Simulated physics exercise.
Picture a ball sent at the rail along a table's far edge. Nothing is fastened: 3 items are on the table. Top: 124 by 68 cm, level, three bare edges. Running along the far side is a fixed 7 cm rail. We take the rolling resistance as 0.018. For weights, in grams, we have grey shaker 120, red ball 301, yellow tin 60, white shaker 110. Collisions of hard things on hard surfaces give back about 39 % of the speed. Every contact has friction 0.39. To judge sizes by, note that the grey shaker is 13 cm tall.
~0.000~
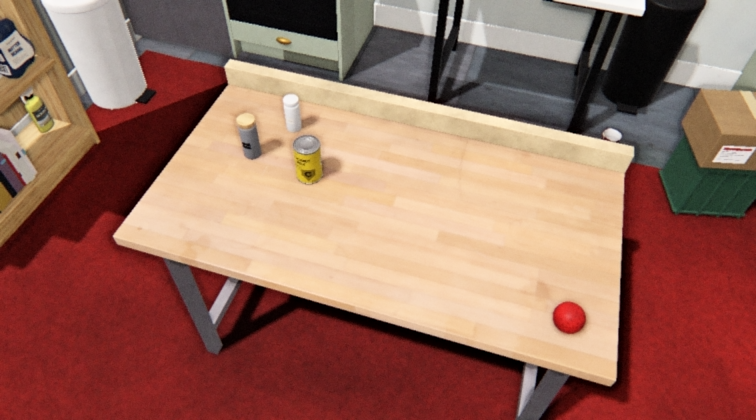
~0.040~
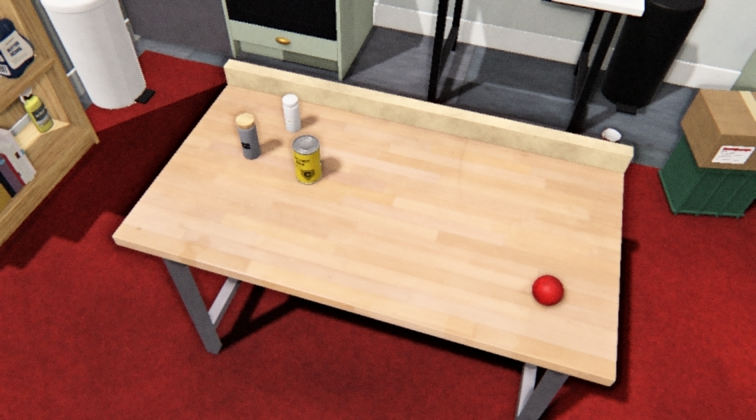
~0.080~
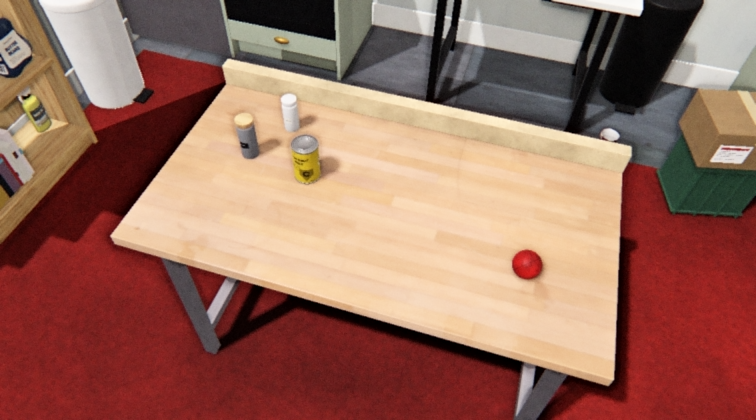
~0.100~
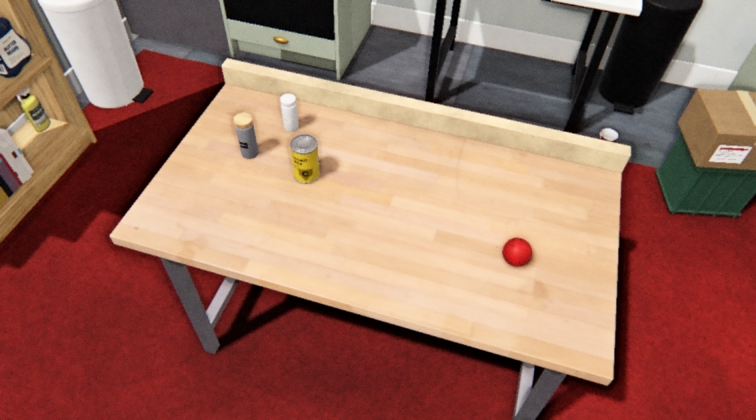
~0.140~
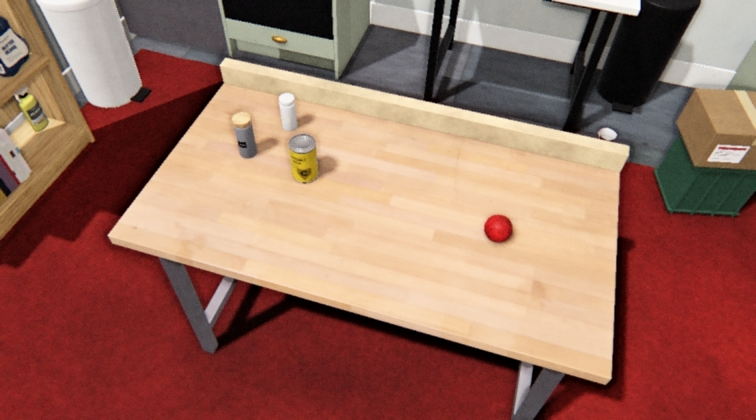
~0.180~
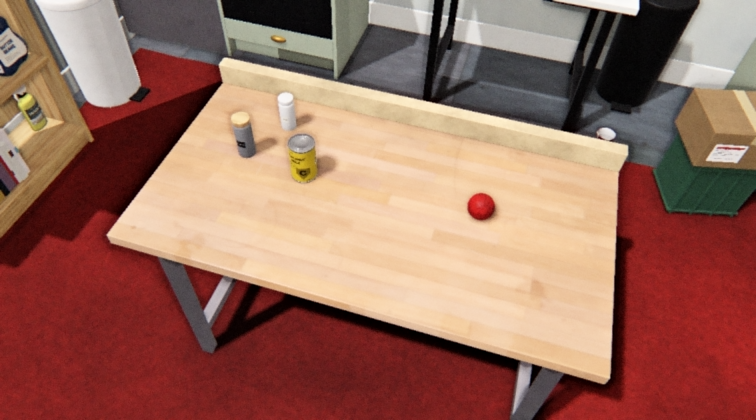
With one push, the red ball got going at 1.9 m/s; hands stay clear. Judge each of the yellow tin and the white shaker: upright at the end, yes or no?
Yellow tin - yes; white shaker - no.
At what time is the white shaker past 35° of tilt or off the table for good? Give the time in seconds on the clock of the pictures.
I'd say around the 0.8 s mark.
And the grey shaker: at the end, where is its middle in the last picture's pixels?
Its middle comes to rest around (210, 175).
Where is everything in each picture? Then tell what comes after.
The first picture shows red ball (569, 318); yellow tin (308, 160); white shaker (293, 114).
The second picture shows red ball (548, 290); grey shaker (249, 137).
The third picture shows red ball (527, 265); grey shaker (247, 137).
The fourth picture shows red ball (517, 252); grey shaker (247, 137).
The fifth picture shows red ball (498, 229); grey shaker (245, 136).
The sixth picture shows red ball (481, 206); yellow tin (303, 159); white shaker (287, 112).
After 0.78 s, red ball near (277, 130); white shaker 13° off upright near (275, 102).
After 1.18 s, red ball near (197, 131); white shaker on its side near (259, 97); grey shaker on its side.
In the end (1.9 s), toppled on the table, grey shaker and white shaker; yellow tin under 4 cm from the start. At the end, from the last picture's camera, yellow tin near (303, 159), white shaker near (259, 97).
